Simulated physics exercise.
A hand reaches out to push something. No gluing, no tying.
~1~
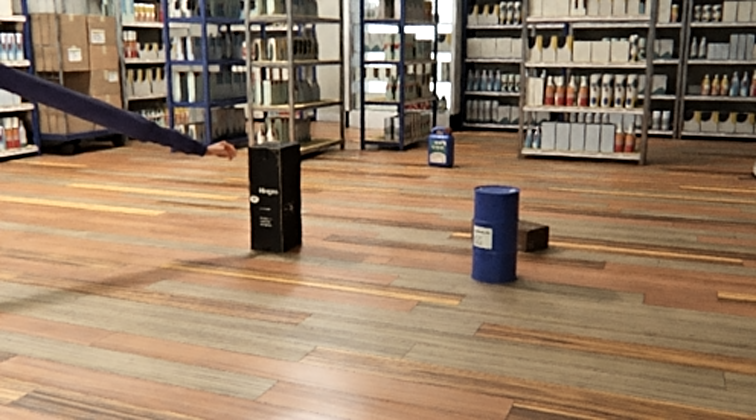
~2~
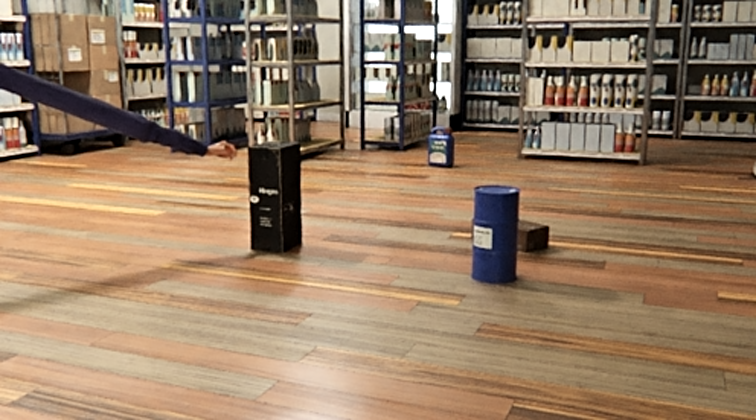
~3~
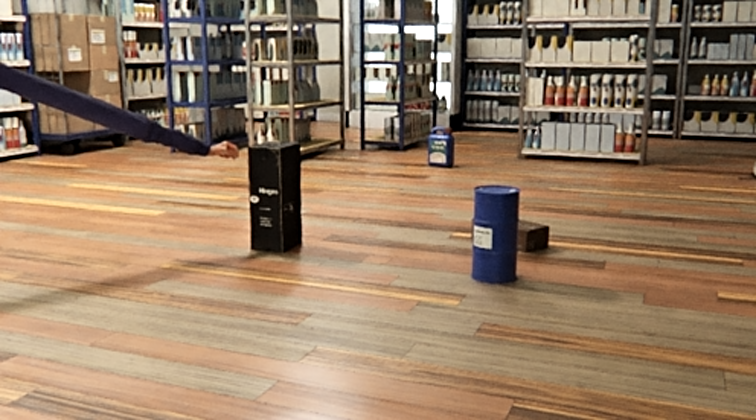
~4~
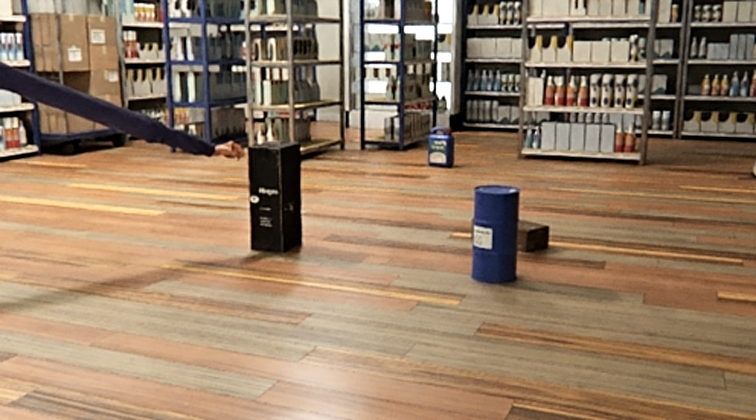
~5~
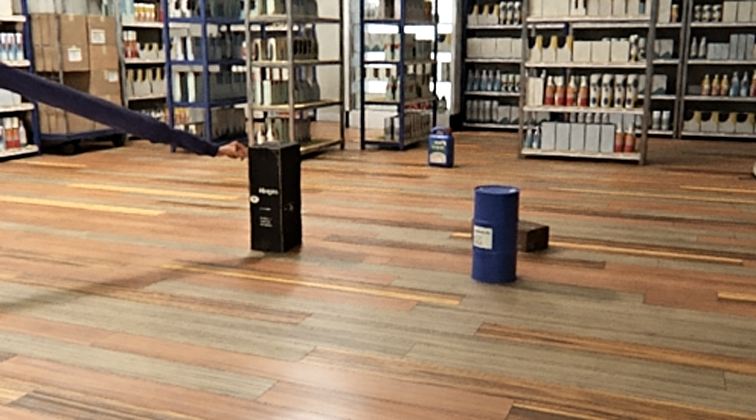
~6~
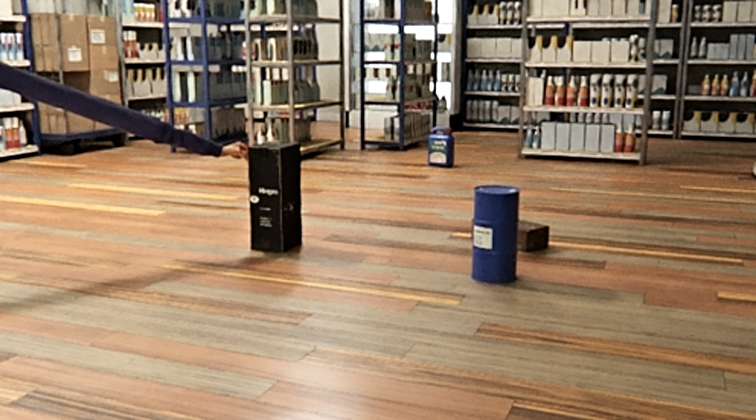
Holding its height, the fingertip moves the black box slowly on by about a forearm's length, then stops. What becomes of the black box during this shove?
I expect it to end up knocked down.
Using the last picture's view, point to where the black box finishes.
Roughly (343, 235).
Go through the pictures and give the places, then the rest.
Black box (276, 196), in the first frame.
Black box (276, 196), in the second frame.
Black box (276, 196), in the third frame.
Black box (276, 196), in the fourth frame.
Black box (276, 196), in the fifth frame.
Black box (276, 196), in the sixth frame.
Then, 0.80 s on from there, black box turned 24° from how it was put near (296, 195).
Then, 1.20 s on from there, black box turned 73° from how it was put near (333, 220).
In the end, toppled on the floor, black box. At the end, from the last picture's camera, black box near (343, 235).
